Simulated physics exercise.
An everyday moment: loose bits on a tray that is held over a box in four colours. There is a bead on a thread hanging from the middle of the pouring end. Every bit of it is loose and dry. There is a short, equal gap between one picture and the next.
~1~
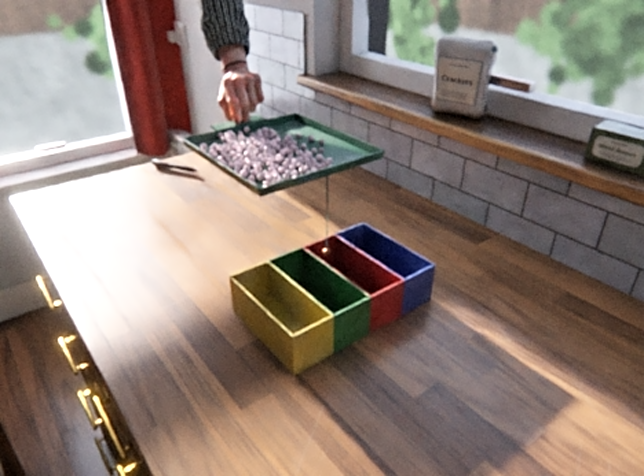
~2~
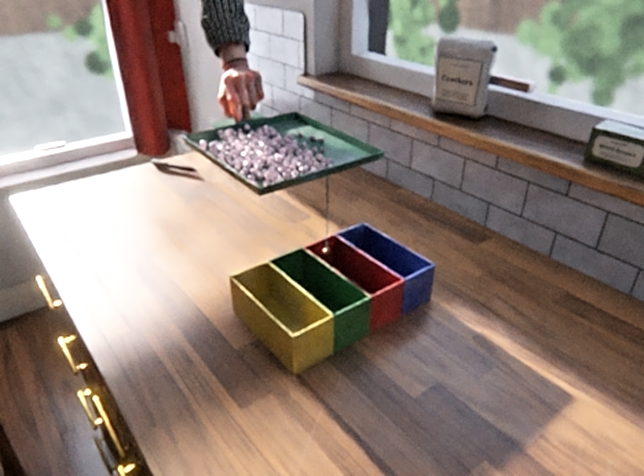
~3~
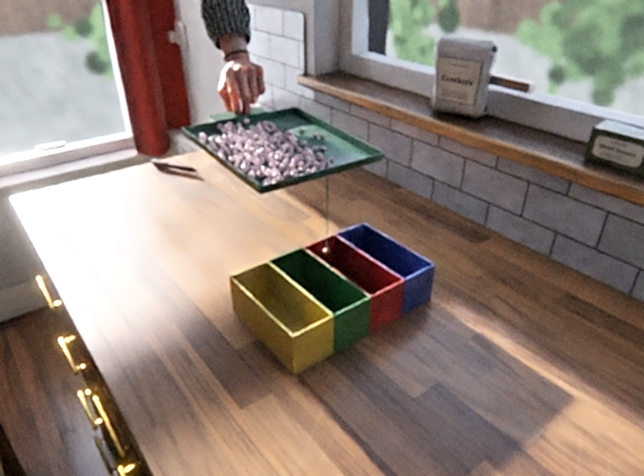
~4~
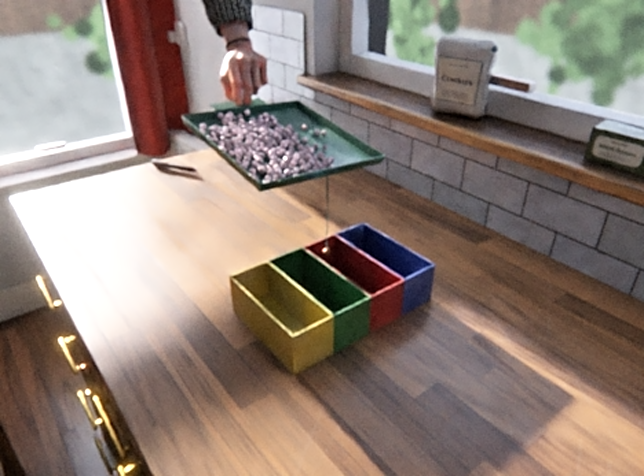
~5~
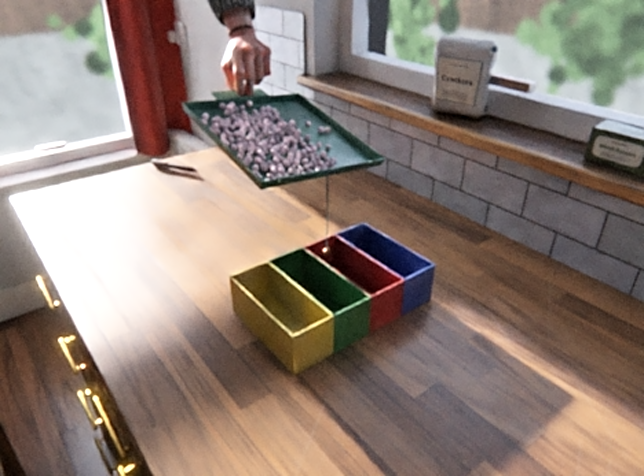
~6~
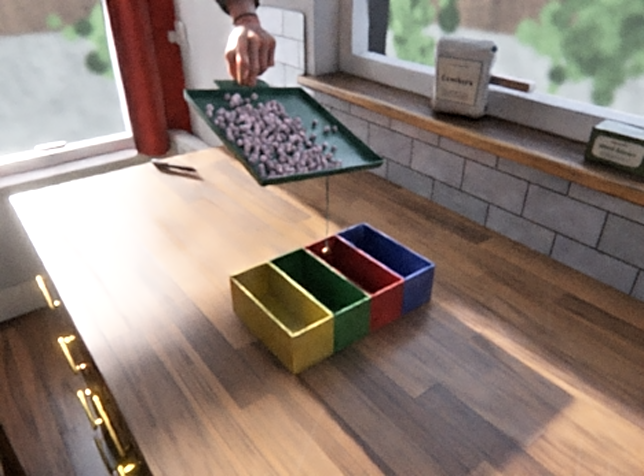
A hand holds a green tray of small pale pinkish beads above an open box on a wooden counter, seen from above at an angle in a sunlit kitchen. The box has yellow, green, red and blue compartments from left to right, with windows and white tiles behind. The hand raises the tray's far end, tilting it gradually, and the beads begin sliding rightward, while the camera stays still.
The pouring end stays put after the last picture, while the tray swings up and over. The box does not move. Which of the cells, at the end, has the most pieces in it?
The blue cell has the most pieces in it.
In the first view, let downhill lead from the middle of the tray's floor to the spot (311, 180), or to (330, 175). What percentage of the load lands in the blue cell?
Roughly 0 percent first and 30 percent second.
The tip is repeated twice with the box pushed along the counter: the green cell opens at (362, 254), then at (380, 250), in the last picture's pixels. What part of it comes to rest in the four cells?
Try 1: Some 100 %; try 2: Some 100 %.
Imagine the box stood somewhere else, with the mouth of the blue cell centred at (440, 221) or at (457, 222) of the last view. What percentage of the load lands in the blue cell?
Close to 0 in a hundred, then close to 0 in a hundred.
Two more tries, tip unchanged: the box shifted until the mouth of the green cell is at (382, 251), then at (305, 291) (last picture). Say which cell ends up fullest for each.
The first time it is green; the second time it is the blue cell.
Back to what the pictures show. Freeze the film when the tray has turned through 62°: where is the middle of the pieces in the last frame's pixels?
Its middle sits at about pixel (363, 169).
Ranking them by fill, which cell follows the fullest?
It's that red cell.
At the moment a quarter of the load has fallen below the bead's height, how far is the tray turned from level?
I'd say it is tilted about 65°.
Just after the last frame, tray tipped steeply; roughly two thirds on the tray; about a tenth in the blue cell; just a few in the red cell; roughly a quarter falling or outside the box.
A moment on, tray tipped right over; about a tenth on the tray; roughly two thirds in the blue cell; about a tenth in the red cell; just a few in the green cell; roughly a quarter falling or outside the box.
Further on, tray tipped past a quarter turn; roughly two thirds in the blue cell; about a tenth in the red cell; just a few in the green cell; roughly a quarter falling or outside the box.
When it is over, tray tipped past a quarter turn; roughly two thirds in the blue cell; about a tenth in the red cell; just a few in the green cell; not one in the yellow cell; roughly a quarter outside the box.
